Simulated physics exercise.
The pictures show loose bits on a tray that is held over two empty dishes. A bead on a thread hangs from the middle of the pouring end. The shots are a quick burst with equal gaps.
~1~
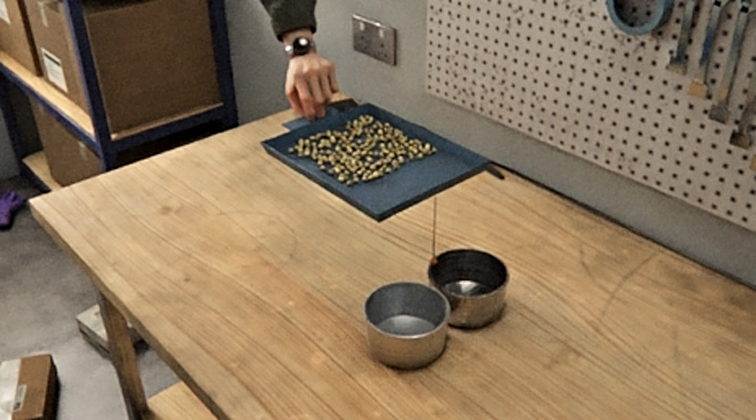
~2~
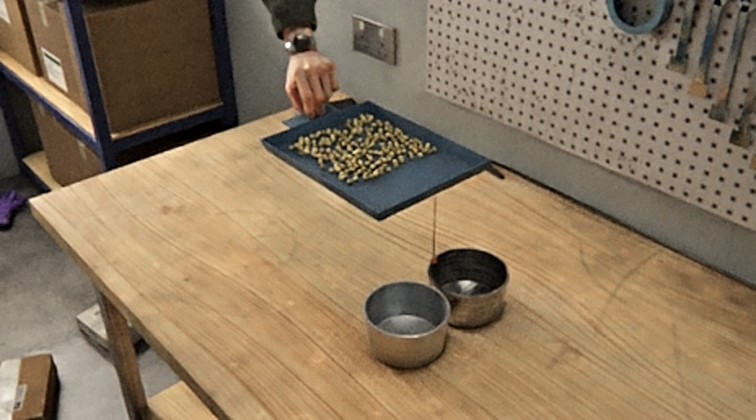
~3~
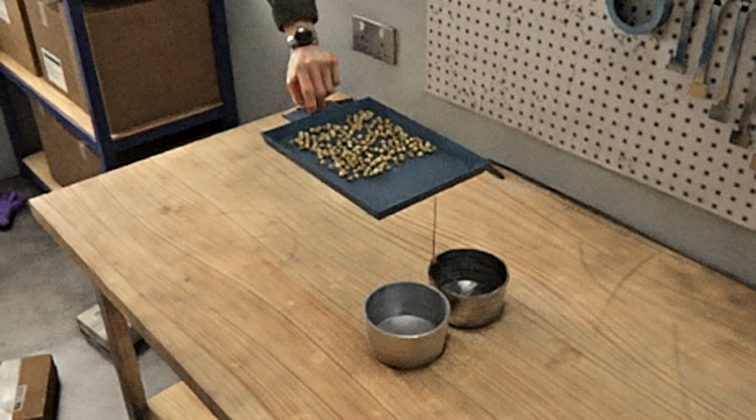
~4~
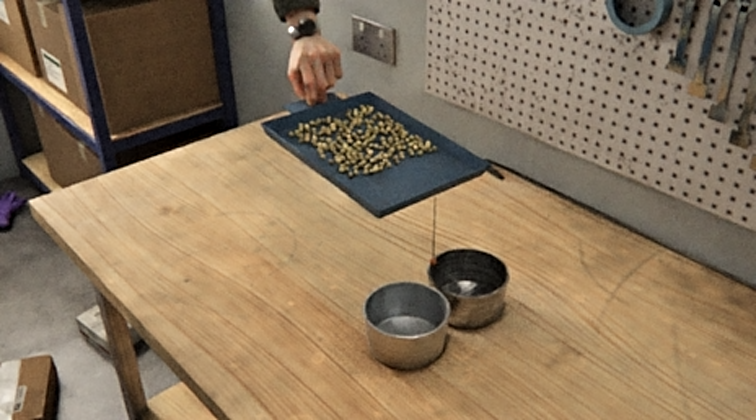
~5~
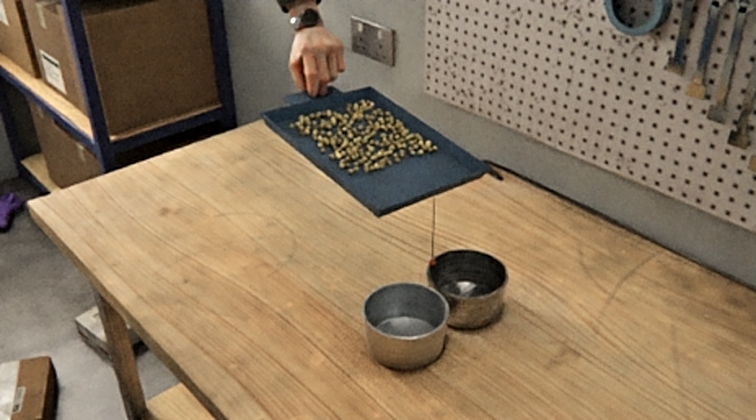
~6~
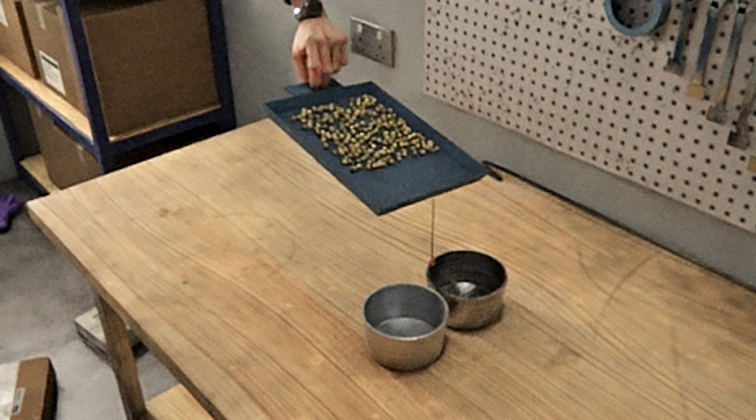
In this clip, a hand holds a blue tray of soya beans above two empty metal dishes on a wooden table, then gradually raises the handle end while the pouring end tilts slightly toward its right corner.
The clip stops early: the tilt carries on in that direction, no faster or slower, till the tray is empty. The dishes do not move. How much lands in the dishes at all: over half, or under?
Caught overall: Under half.
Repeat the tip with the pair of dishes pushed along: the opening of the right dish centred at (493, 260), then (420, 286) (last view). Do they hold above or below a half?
At the first place more than half, at the second less than half.
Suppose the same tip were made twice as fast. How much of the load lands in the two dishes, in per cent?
Near 20 %.
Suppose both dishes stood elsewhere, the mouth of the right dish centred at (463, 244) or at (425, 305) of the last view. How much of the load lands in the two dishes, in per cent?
Near 90 % and 0 %.
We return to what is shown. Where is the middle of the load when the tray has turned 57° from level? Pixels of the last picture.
Near (467, 183).
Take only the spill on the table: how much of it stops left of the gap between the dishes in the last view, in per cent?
Roughly 10 in a hundred.
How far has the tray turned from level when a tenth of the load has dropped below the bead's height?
Roughly 55°.
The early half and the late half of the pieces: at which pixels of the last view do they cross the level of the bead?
The first part at (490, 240); the rest at (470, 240).
Shortly afterwards, tray tipped steeply; the bulk on the tray; only a few in the right dish; a little outside both; a little in the air.
Next, tray tipped right over; a little on the tray; near a quarter in the right dish; near two thirds outside both; a little in the air.
Some moments later, tray tipped past a quarter turn; near a quarter in the right dish; the bulk outside both.
In the end, tray tipped past a quarter turn; none at all in the left dish; near a quarter in the right dish; the bulk outside both.
